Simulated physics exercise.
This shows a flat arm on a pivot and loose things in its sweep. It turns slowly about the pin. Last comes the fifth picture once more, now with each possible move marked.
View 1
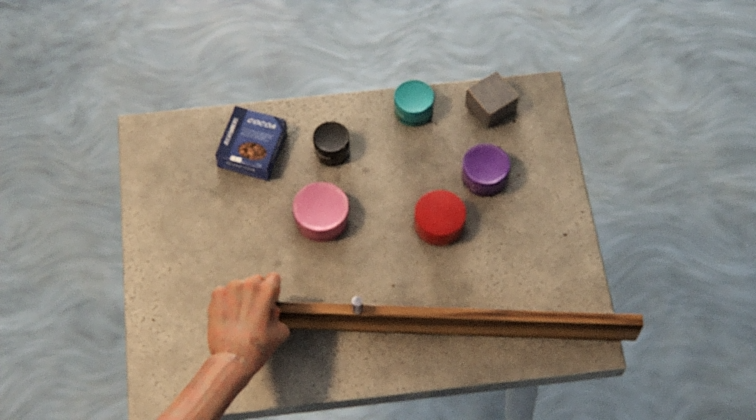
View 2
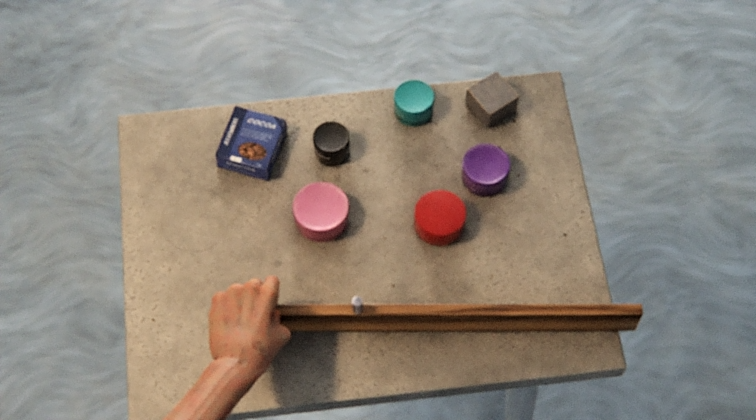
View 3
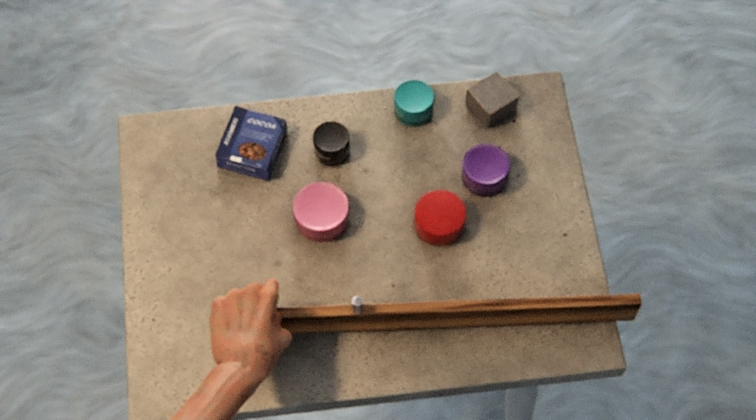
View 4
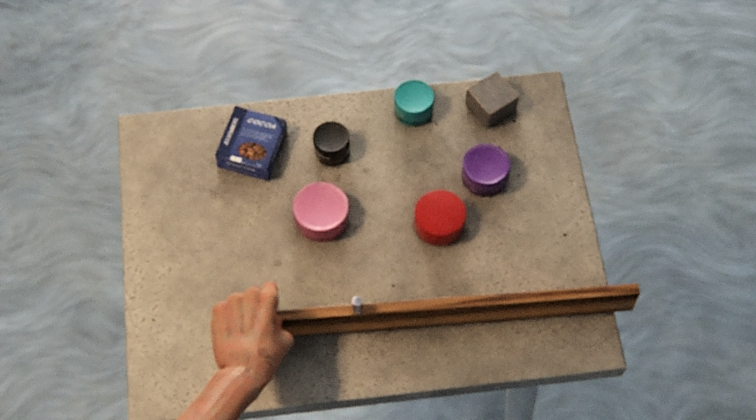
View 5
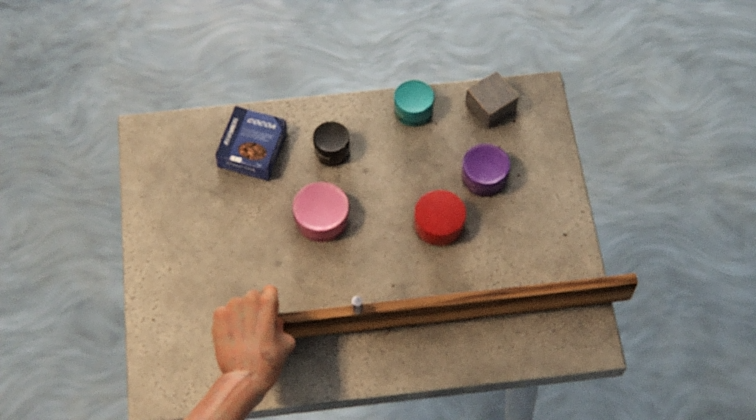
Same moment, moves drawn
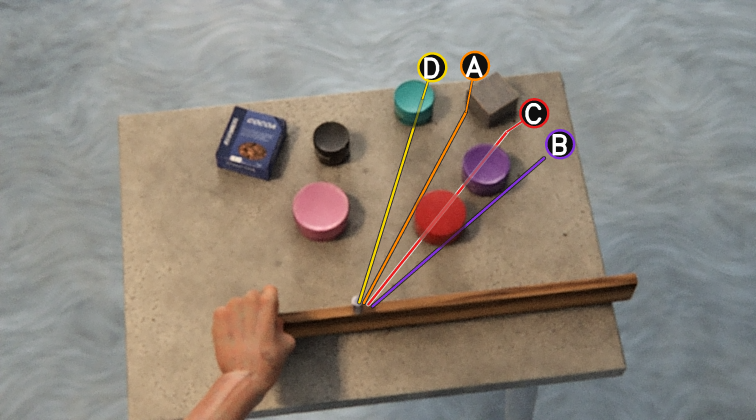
On a stone-coloured tabletop, a hand grips a pivoted wooden arm, its right end swinging slightly upward below unmoving pots and boxes.
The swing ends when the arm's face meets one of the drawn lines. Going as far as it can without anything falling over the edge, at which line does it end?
No farther than D.
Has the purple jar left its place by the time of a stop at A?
Yes.
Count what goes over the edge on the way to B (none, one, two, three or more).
In all, none.
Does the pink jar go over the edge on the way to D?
No.
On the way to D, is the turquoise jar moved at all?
Yes.
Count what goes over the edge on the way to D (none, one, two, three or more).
In all, none.
On the copy, A at (417, 204); B at (461, 230); C at (440, 215); D at (392, 197).
On D. First, arm (481, 240); turquoise jar (414, 103); grey block (492, 100).
Then, arm (437, 201); purple jar (451, 145); red pot (411, 196).
Finally, arm (396, 185); turquoise jar (398, 85); grey block (486, 89); nothing has fallen.
By contrast, A is safe but short; B is safe but short; C is safe but short.
